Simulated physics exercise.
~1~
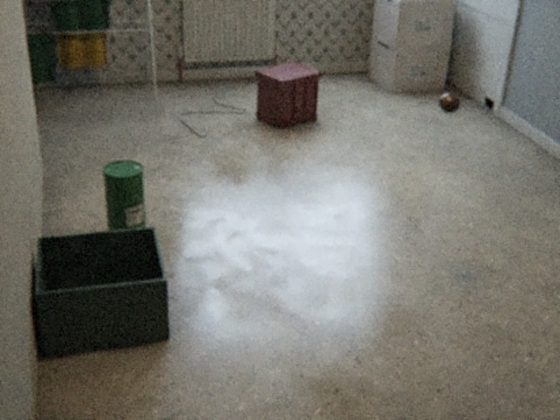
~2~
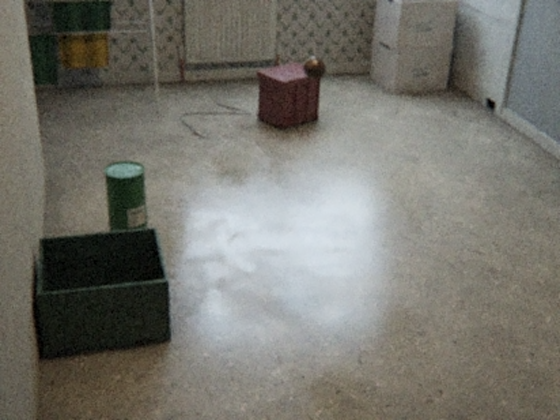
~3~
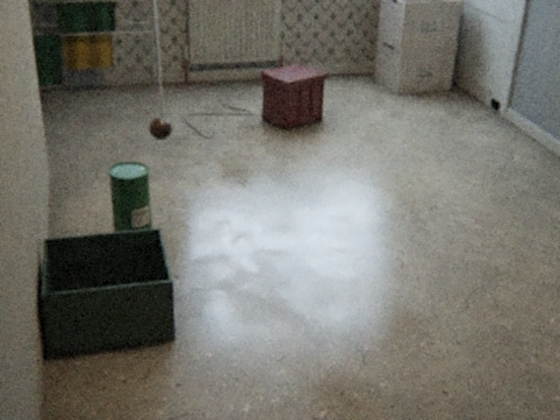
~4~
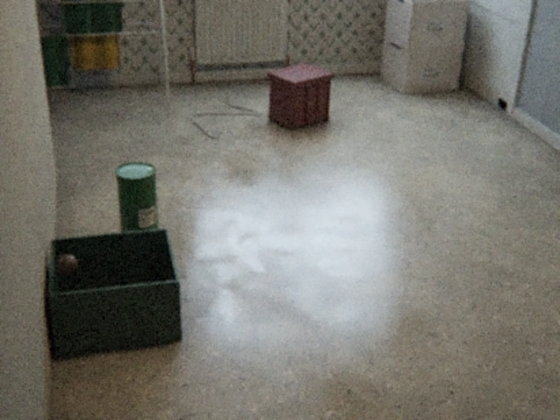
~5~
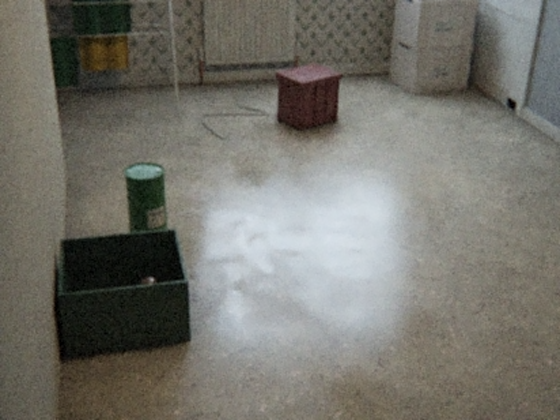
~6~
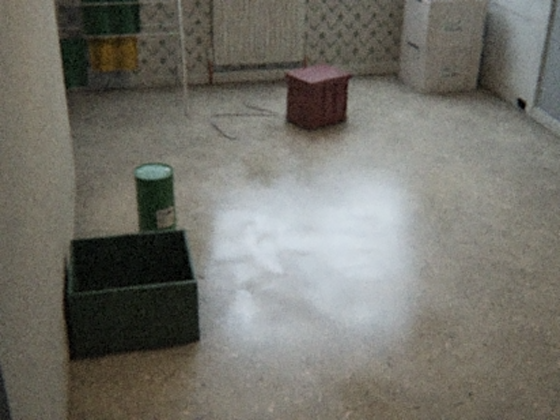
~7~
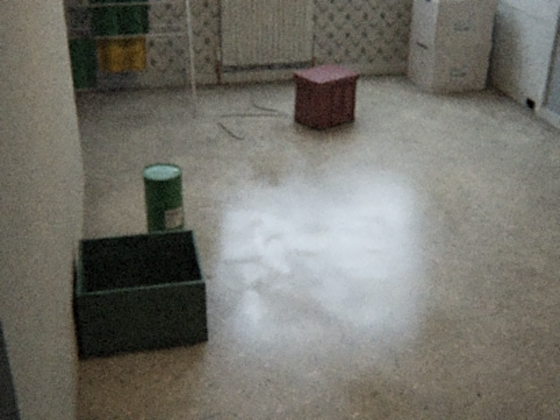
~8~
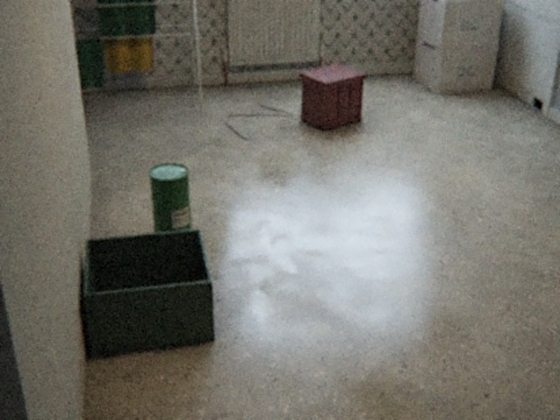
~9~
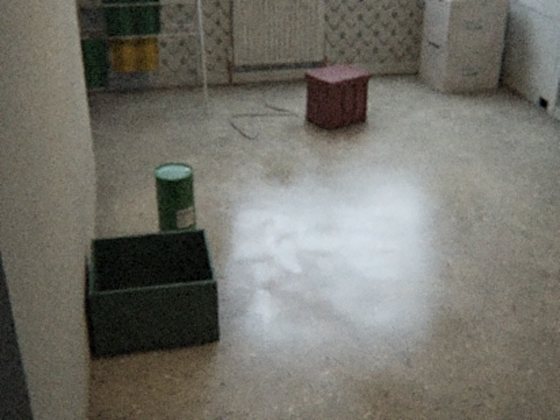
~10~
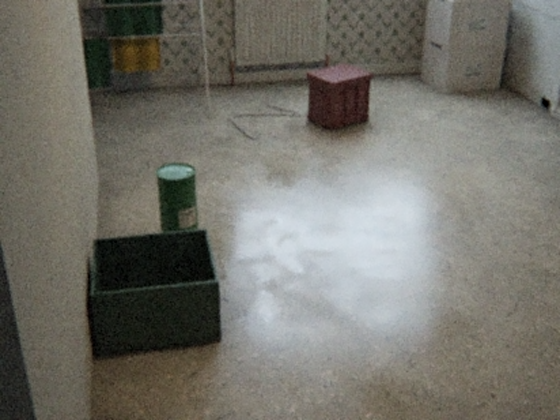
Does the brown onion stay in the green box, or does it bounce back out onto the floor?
It stays in the box. After dropping in and shifting to the right, it goes out of sight behind the front panel and never comes back out.
